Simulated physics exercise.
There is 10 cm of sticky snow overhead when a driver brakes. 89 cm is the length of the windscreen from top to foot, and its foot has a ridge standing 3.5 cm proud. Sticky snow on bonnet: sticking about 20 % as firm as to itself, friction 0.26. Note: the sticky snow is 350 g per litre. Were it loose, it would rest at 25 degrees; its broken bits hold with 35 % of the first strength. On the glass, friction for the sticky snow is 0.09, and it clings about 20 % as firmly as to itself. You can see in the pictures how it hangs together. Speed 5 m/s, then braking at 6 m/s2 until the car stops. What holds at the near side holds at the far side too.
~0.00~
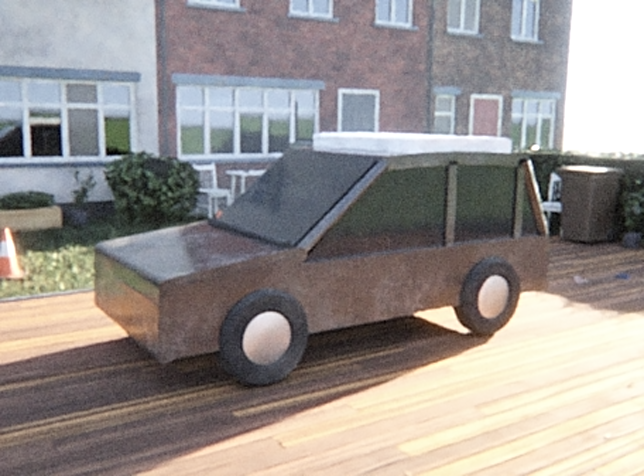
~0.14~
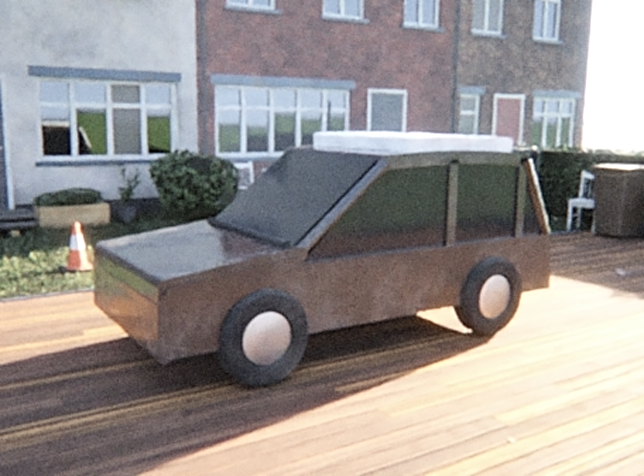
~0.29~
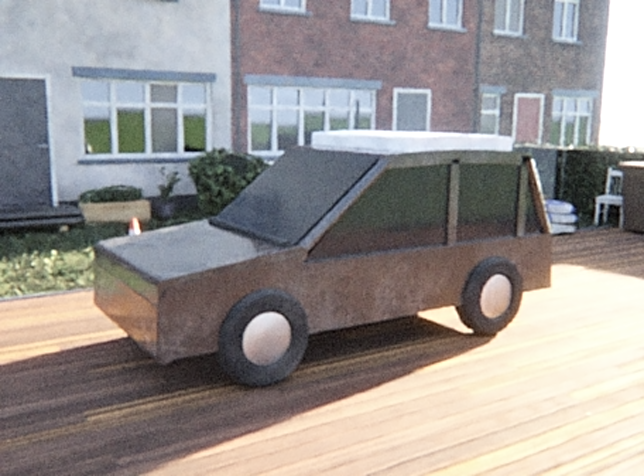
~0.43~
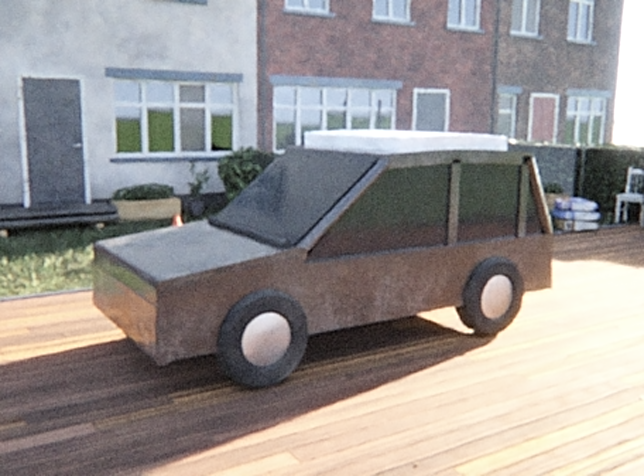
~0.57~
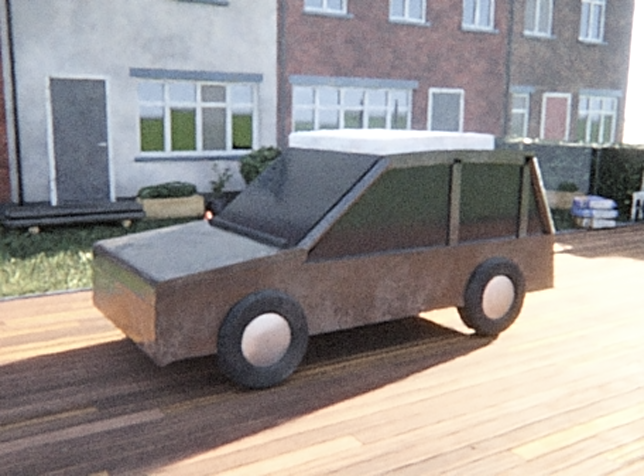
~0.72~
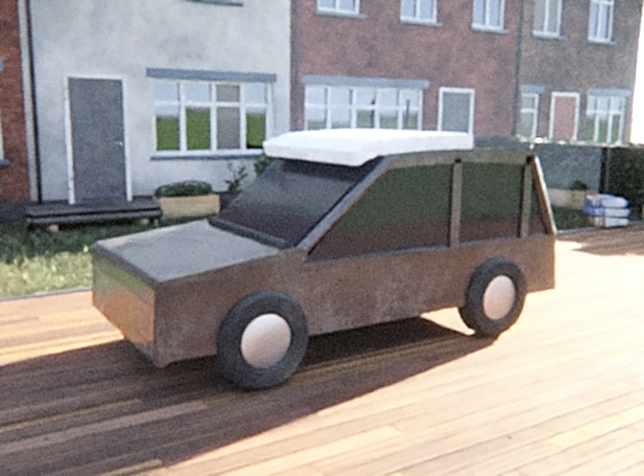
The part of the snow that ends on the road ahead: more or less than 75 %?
It works out to a larger fraction than 75 per cent.
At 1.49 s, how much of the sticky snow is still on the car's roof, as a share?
I reckon it's some 0 %.
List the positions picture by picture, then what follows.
In the first picture, leading edge of the sticky snow at (410, 141).
In the second picture, leading edge of the sticky snow at (411, 140).
In the third picture, leading edge of the sticky snow at (409, 138), its middle shifted 1.8 cm.
In the fourth picture, leading edge of the sticky snow at (401, 141), its middle shifted 9.4 cm.
In the fifth picture, leading edge of the sticky snow at (384, 143), its middle shifted 25 cm.
In the sixth picture, leading edge of the sticky snow at (355, 155), its middle shifted 48 cm, 23 % of it past the top of the windscreen, cracking.
After 1.07 s, none of the snow is on the roof, 53 % on the glass, 47 % on the bonnet and none has gone off the nose.
After 1.49 s, none of the snow is on the roof, none on the glass, 70 % on the bonnet and 30 % has gone off the nose.
After 1.91 s, none of the snow is on the roof, none on the glass, 13 % on the bonnet and 87 % has gone off the nose.
After 2.33 s, none of the snow is on the roof, none on the glass, 7 % on the bonnet and 93 % has gone off the nose.
After 2.43 s, at the end, none of the snow is on the roof, none on the glass, 7 % on the bonnet and 93 % has gone off the nose.
